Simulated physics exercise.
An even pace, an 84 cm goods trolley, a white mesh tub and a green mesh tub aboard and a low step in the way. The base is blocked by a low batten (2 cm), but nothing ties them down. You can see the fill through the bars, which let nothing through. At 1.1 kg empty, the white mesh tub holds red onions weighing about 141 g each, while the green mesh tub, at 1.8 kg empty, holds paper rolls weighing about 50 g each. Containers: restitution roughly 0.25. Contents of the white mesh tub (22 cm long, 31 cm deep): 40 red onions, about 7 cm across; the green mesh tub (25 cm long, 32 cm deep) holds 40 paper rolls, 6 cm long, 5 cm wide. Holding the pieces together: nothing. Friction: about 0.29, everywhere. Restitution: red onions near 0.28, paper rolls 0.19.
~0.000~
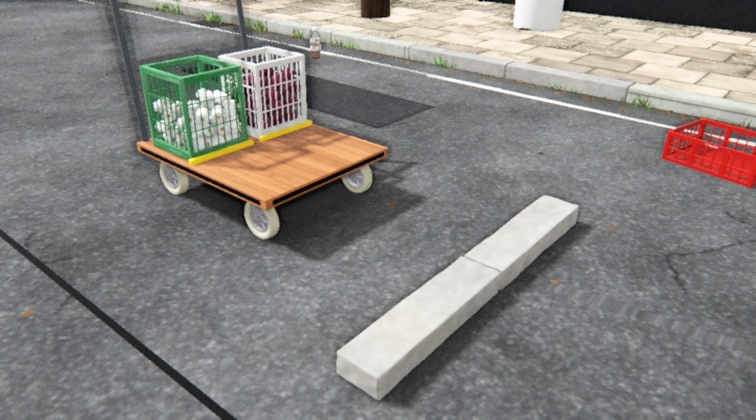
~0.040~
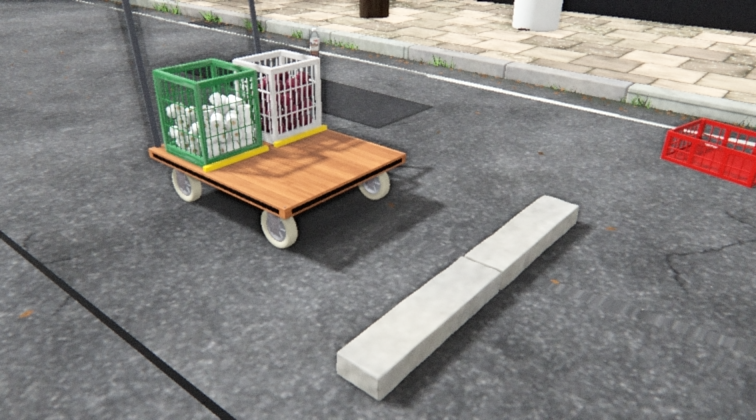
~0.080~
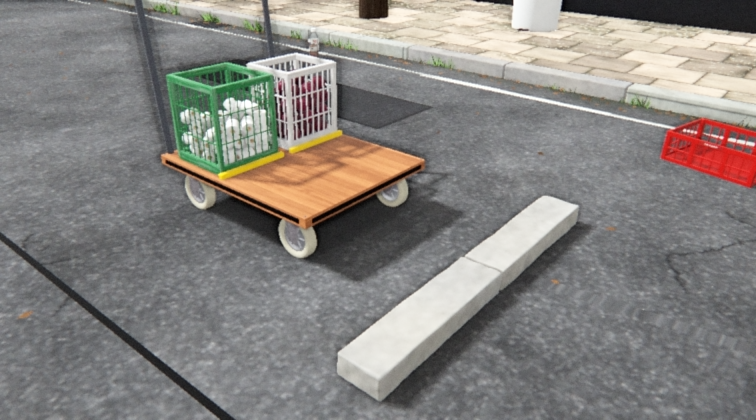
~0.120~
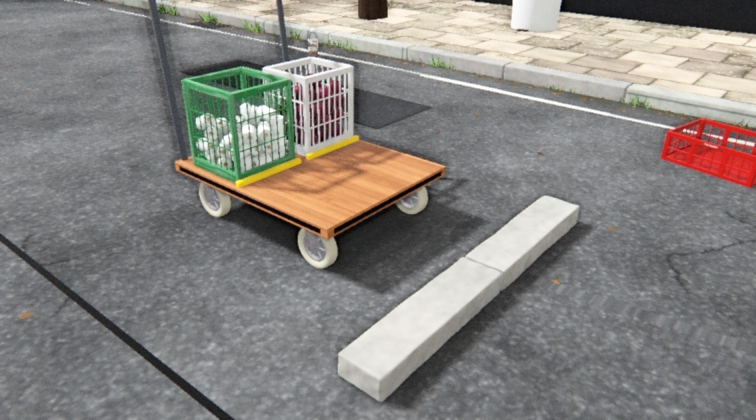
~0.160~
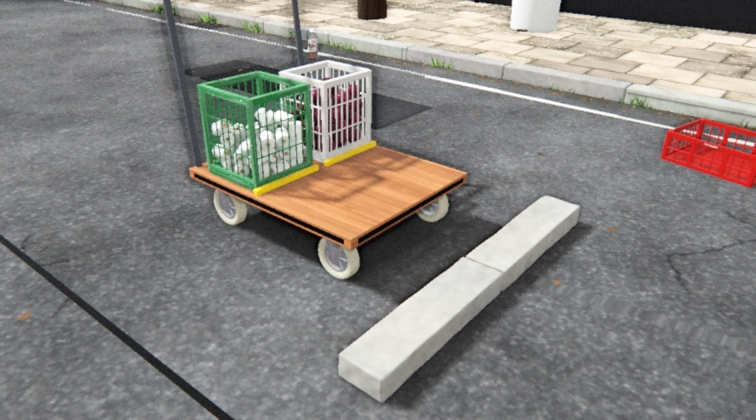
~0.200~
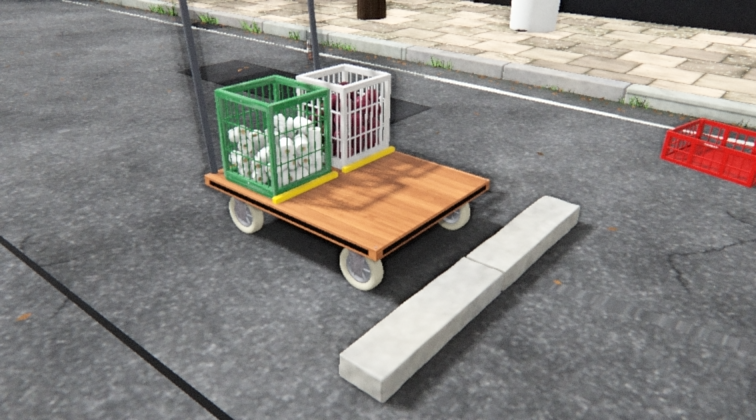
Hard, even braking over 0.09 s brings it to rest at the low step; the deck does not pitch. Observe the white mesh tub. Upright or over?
Over.
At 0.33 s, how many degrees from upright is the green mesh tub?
Roughly 15 degrees.
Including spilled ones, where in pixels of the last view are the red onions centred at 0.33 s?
Centre approx. at (387, 124).
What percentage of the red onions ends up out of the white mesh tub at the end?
Estimated share: Around 50 in a hundred.
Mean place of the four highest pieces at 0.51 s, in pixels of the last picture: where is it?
Roughly at (346, 130).
After 0.21 s, the stop begins.
After 0.33 s, the white mesh tub leans 23° with 0 of 40 out and the green mesh tub leans 14° with 0 of 40 out.
After 0.51 s, the white mesh tub is down with 0 of 40 out and the green mesh tub leans 26° with 0 of 40 out.
After 0.81 s, the white mesh tub is down with 14 of 40 out and the green mesh tub is upright with 0 of 40 out.
Outcome (at 1.30 s), the white mesh tub is down with 20 of 40 out and the green mesh tub is upright with 0 of 40 out. Greatest lean of the white mesh tub, 95°.
